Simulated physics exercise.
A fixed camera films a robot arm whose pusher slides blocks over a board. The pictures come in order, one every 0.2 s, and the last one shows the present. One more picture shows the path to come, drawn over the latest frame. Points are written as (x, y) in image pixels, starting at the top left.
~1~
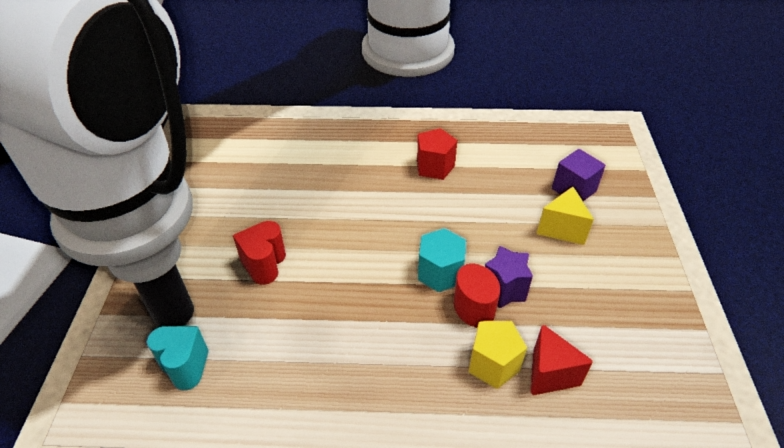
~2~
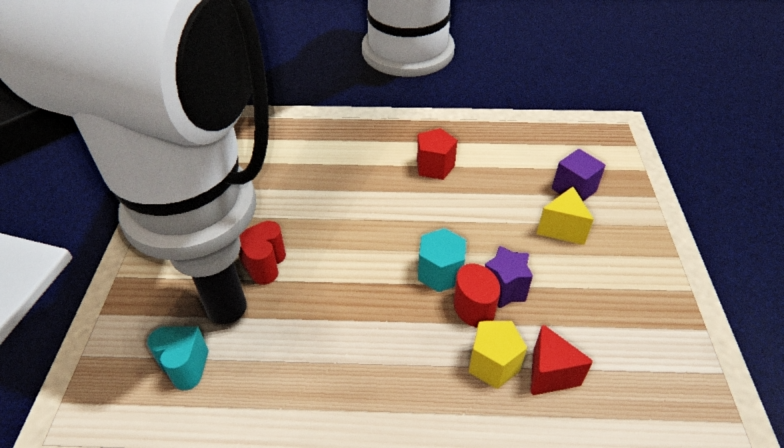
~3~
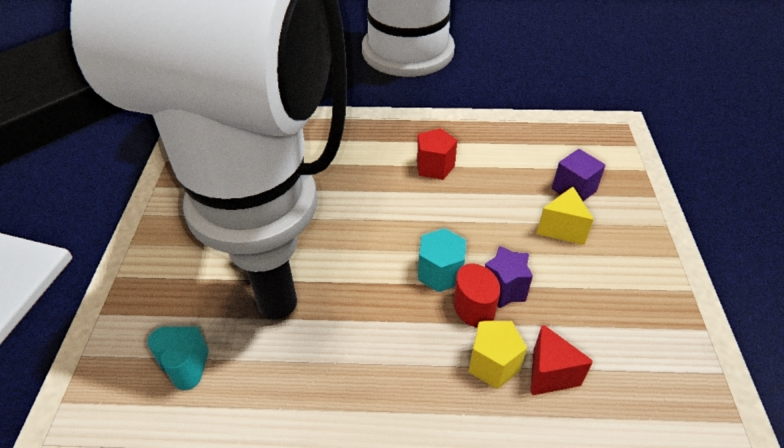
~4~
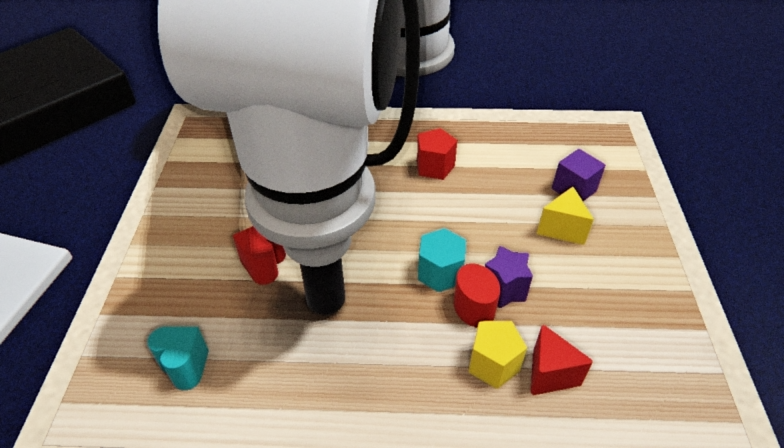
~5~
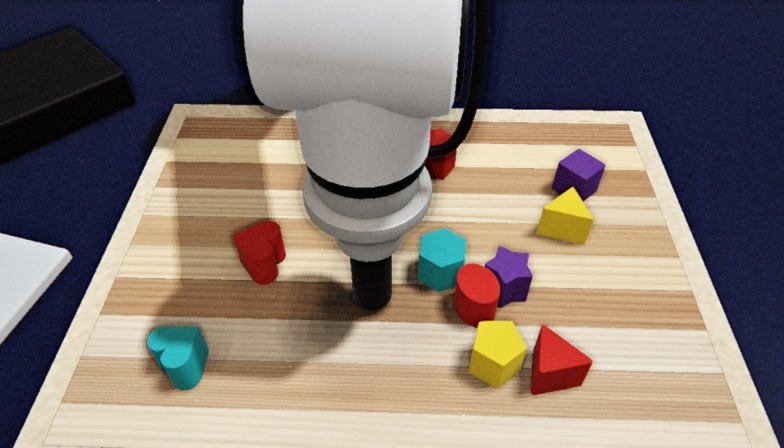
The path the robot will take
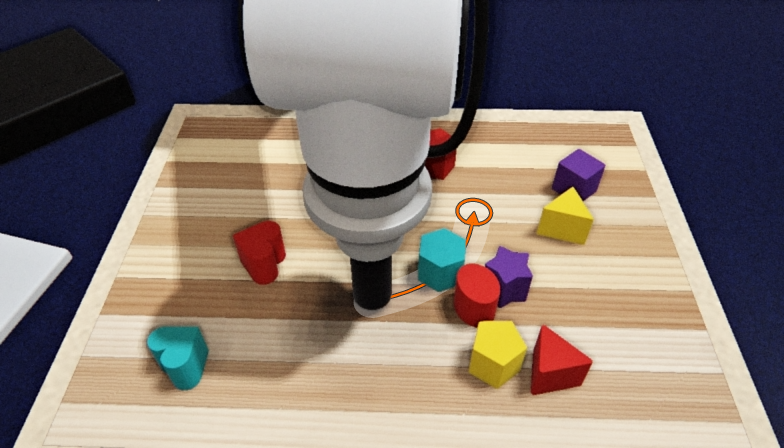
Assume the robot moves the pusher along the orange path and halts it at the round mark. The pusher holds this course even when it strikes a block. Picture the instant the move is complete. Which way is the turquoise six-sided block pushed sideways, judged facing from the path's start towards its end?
It's pushed right.
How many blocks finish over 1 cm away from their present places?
One gets moved.
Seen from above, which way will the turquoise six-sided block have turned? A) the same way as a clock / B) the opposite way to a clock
The correct letter is A.
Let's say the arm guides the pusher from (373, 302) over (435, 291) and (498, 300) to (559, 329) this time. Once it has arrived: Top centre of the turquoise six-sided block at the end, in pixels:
Its top middle will sit at (471, 234).
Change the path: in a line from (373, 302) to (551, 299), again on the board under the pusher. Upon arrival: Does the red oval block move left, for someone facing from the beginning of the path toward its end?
No, I don't think so.
The line goes from (373, 302) via (427, 283) and (463, 250), ending at (474, 212).
What follows on the original path. One third of the way, pusher at (428, 276); turquoise six-sided block at (463, 238).
Two thirds of the way, pusher at (464, 243); turquoise six-sided block at (505, 218), turned 45° clockwise.
At the end, pusher at (475, 204); turquoise six-sided block at (514, 213), turned 65° clockwise; red oval block unmoved.
